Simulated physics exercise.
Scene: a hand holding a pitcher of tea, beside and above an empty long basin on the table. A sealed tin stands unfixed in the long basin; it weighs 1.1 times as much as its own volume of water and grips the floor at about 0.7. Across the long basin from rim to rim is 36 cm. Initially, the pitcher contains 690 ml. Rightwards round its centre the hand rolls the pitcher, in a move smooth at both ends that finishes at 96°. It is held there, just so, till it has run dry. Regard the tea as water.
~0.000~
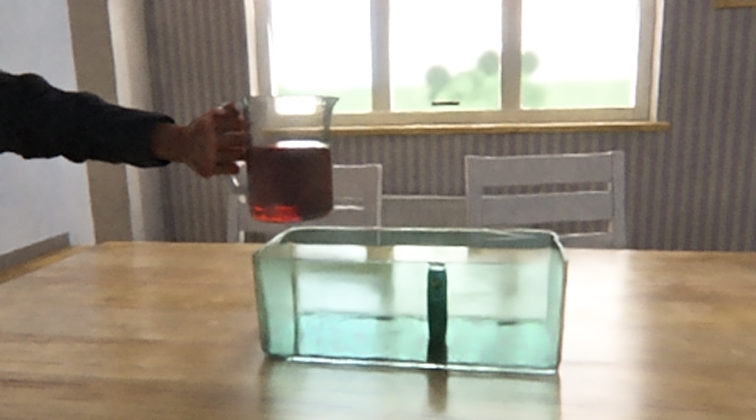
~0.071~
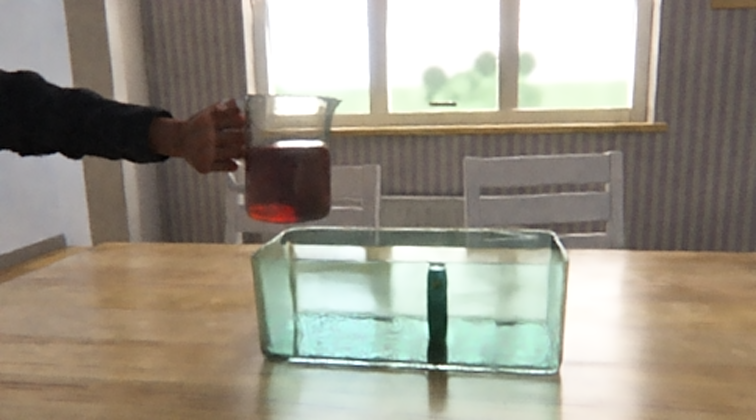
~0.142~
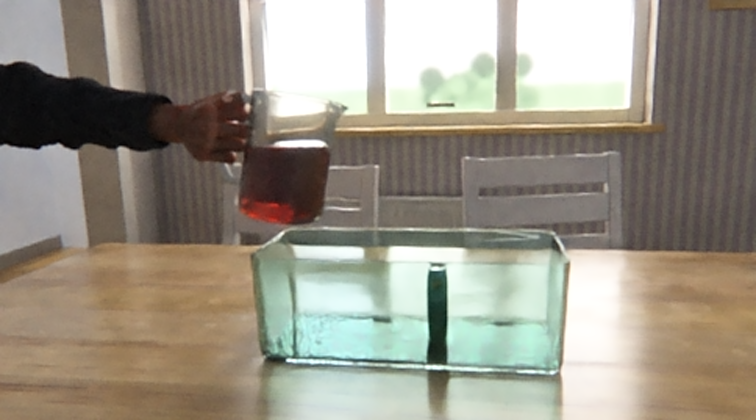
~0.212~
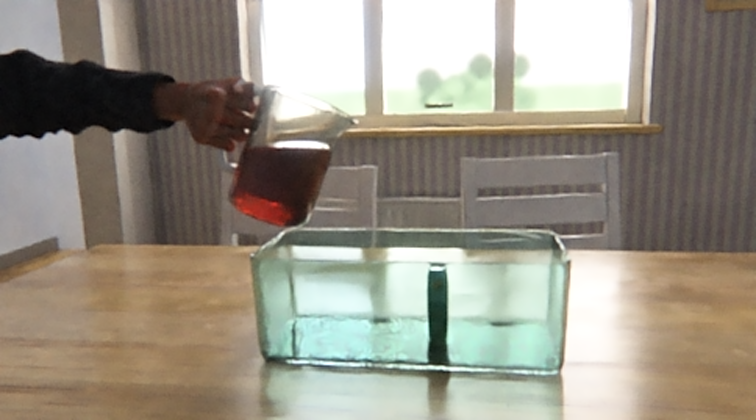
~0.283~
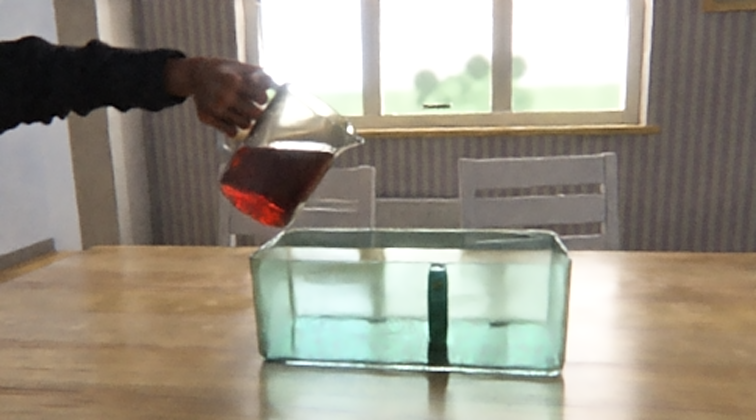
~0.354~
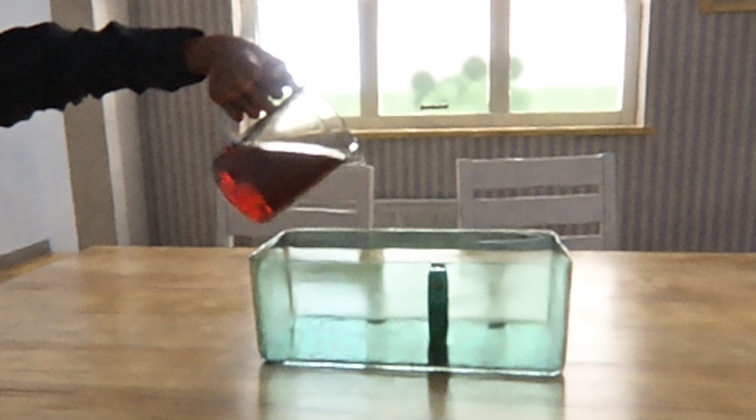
On a wooden table before a bright window, a long, greenish glass basin stands with a dark upright piece at its middle, while a hand above its left side steadily tilts a glass pitcher of reddish-brown liquid rightwards.
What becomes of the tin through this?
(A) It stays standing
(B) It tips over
The answer is B.
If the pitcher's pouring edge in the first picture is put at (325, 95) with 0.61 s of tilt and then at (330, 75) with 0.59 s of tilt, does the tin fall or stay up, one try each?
Trial 1 - tin tips; trial 2 - tin tips.
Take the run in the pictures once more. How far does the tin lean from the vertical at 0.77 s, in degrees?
I'd say it is close to 0 degrees off upright.
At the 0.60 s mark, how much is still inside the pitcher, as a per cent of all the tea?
Around 76 percent.
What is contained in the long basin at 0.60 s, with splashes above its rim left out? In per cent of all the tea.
I reckon close to 10 percent of it.
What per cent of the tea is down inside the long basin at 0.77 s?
Looks like about 48 % of the whole amount.
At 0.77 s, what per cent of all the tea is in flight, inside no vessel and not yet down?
Near 14 percent.
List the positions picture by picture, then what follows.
In the first frame, it leans 0°; its right rim is at (340, 96); the tea meets the walls at (253, 146) and (328, 145); the long basin's rim runs from (272, 243) to (560, 248); the tin's top is at (437, 270).
In the second frame, it leans 3°; its right rim is at (342, 99); the tea meets the walls at (252, 147) and (327, 145).
In the third frame, it leans 11°; its right rim is at (350, 107); the tea meets the walls at (251, 149) and (329, 146).
In the fourth frame, it leans 22°; its right rim is at (358, 122); the tea meets the walls at (248, 153) and (332, 146).
In the fifth frame, it leans 37°; its right rim is at (364, 142); the tea meets the walls at (230, 166) and (337, 150).
In the sixth frame, it leans 53°; its right rim is at (365, 165); the tea meets the walls at (223, 152) and (347, 155).
Then, 0.60 s in, the tilt is 94° and 75 per cent is still to pour; the tin stands where it began.
Then, 0.77 s in, the tilt is 96° and 37 per cent is still to pour; the tin stands 1 cm from where it began.
Then, 0.96 s in, the tilt is 96° and 18 per cent is still to pour; the tin leans 20°.
Then, 1.16 s in, the tilt is 96° and 8 per cent is still to pour; the tin lies on its side.
Finally, the tin lies on its side.
